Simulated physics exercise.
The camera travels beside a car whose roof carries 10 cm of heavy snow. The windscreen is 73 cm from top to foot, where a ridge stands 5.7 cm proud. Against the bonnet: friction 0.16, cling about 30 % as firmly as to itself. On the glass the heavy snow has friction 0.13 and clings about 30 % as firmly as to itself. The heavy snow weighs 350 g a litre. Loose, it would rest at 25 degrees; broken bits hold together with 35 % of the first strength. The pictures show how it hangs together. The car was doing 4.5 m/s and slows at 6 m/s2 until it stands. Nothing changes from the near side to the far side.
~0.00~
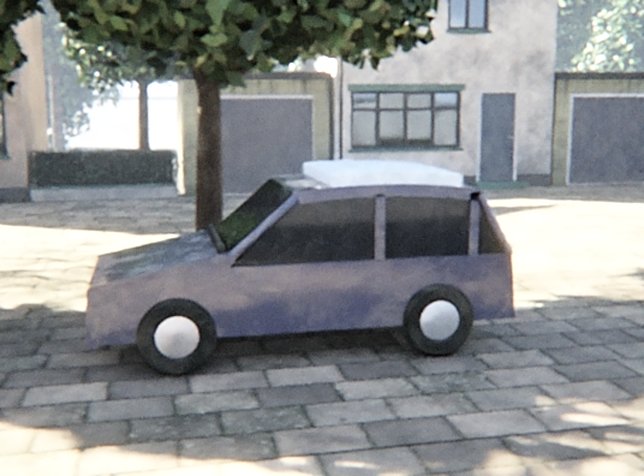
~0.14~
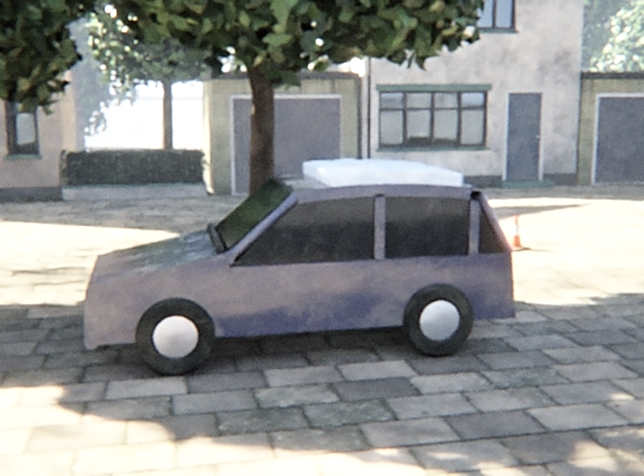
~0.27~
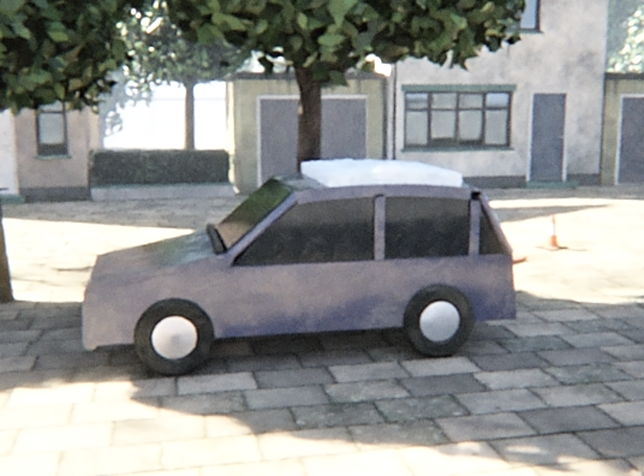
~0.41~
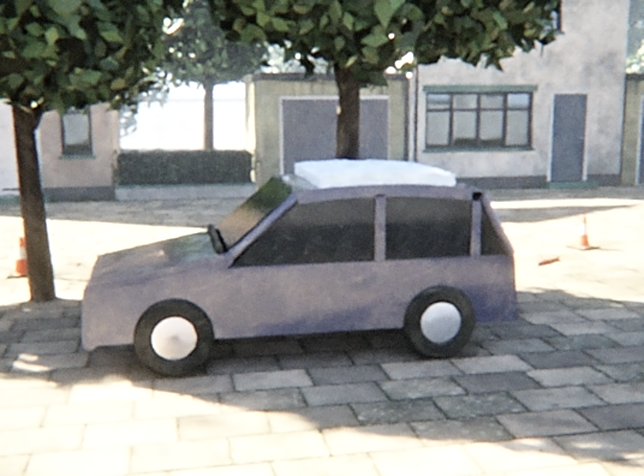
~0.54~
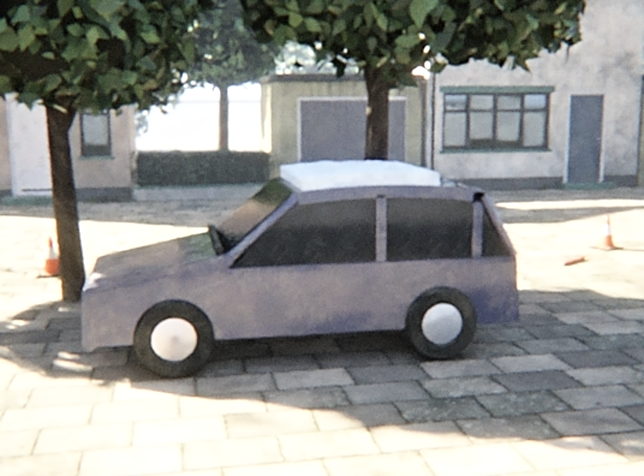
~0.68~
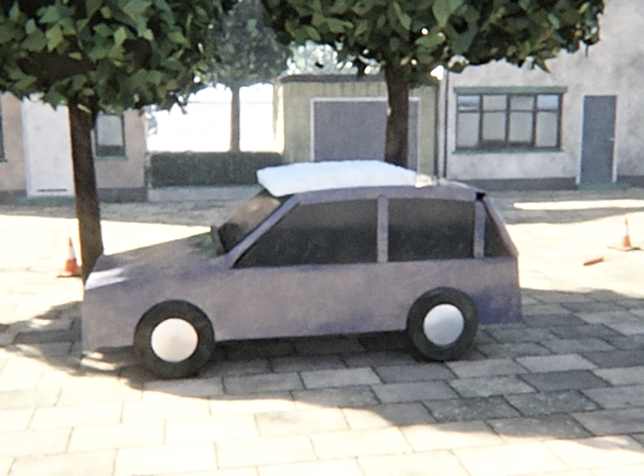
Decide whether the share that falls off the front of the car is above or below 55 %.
It comes out above 55 %.
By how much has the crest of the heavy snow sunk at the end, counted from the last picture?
Roughly 65 cm.
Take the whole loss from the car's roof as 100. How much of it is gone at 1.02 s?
Some 90 per cent.
After 1.02 s, 8 % of the snow is on the roof, 44 % on the glass, 48 % on the bonnet and none has gone off the nose.
After 1.43 s, none of the snow is on the roof, none on the glass, 73 % on the bonnet and 27 % has gone off the nose.
After 1.84 s, none of the snow is on the roof, none on the glass, 11 % on the bonnet and 89 % has gone off the nose.
After 2.25 s, none of the snow is on the roof, none on the glass, 3 % on the bonnet and 97 % has gone off the nose.
After 2.50 s, at the end, none of the snow is on the roof, none on the glass, 3 % on the bonnet and 97 % has gone off the nose.
